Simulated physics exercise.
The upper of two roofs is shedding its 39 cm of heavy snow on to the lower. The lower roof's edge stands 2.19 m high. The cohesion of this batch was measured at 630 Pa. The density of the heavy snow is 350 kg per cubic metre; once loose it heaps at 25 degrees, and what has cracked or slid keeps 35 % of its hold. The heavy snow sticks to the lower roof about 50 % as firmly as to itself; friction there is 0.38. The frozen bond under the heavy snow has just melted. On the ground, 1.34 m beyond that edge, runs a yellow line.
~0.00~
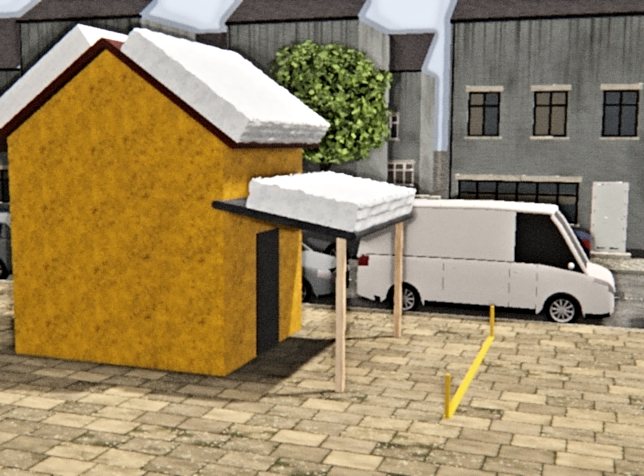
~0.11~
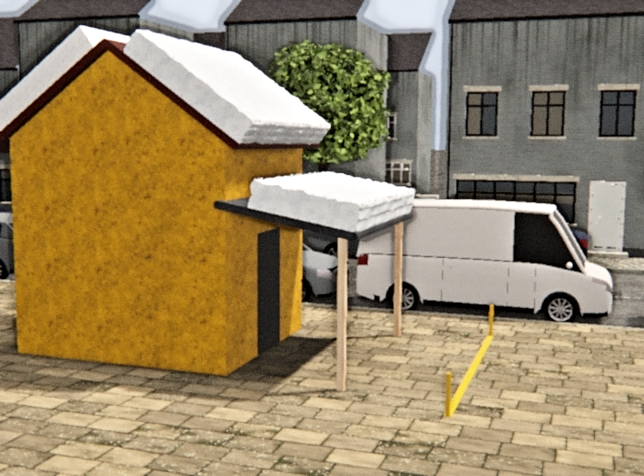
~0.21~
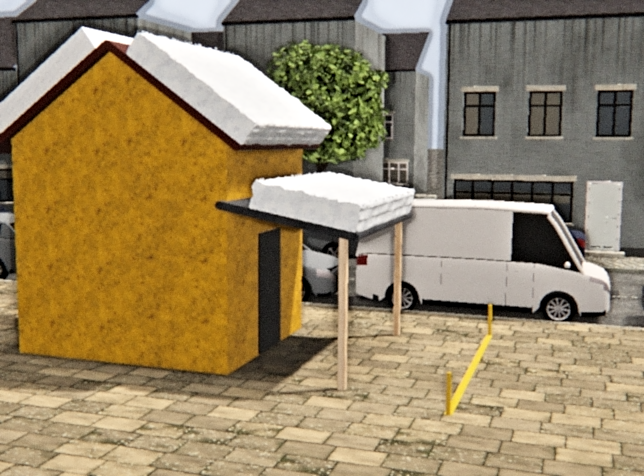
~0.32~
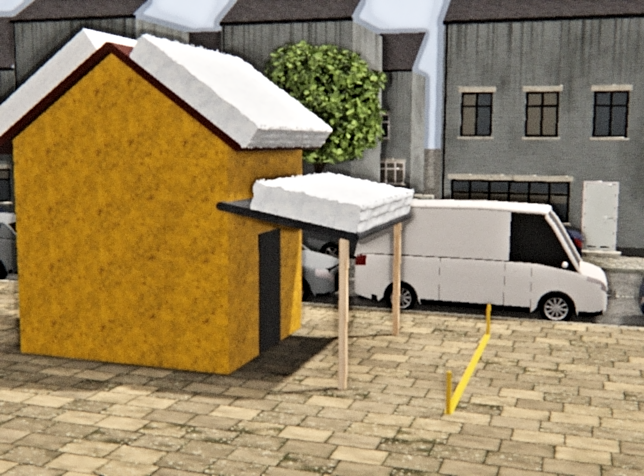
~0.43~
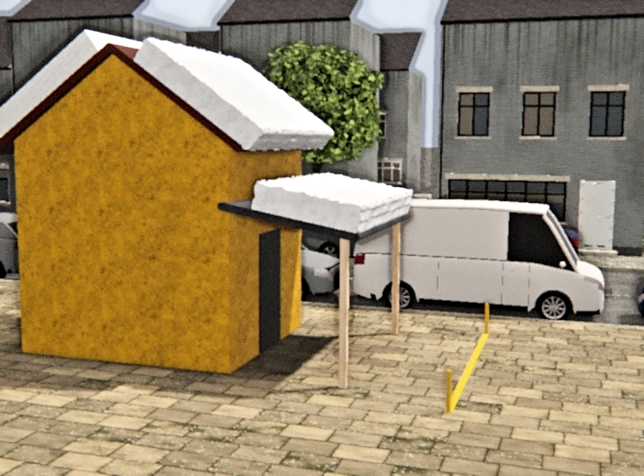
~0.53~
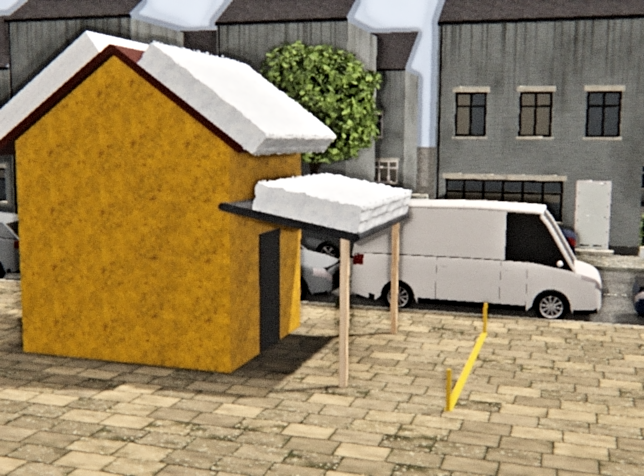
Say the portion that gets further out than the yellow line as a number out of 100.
Close to 0 per cent.
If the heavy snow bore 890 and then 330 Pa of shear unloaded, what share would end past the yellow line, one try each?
In turn about 0 %, 16 %.
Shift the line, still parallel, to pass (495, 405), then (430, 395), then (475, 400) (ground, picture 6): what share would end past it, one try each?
In turn about 0 %, 3 %, 0 %.
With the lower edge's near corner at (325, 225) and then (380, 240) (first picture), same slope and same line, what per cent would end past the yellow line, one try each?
In turn about 7 %, 0 %.
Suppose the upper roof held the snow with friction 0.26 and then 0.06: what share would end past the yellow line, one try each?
In turn about 16 %, 30 %.
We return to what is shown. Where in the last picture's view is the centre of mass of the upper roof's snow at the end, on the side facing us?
Near (306, 219).
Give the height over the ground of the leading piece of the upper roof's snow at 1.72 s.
About 2.8 m.
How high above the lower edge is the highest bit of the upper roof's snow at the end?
Some 1.2 m.
By 1.08 s, none is below the lower edge and 0 % is past the line.
By 1.72 s, none is below the lower edge and 0 % is past the line.
By 2.36 s, none is below the lower edge and 0 % is past the line.
By 3.00 s, 11 % is below the lower edge and 0 % is past the line.
By 6.00 s, at the end, 21 % is below the lower edge and 0 % is past the line.
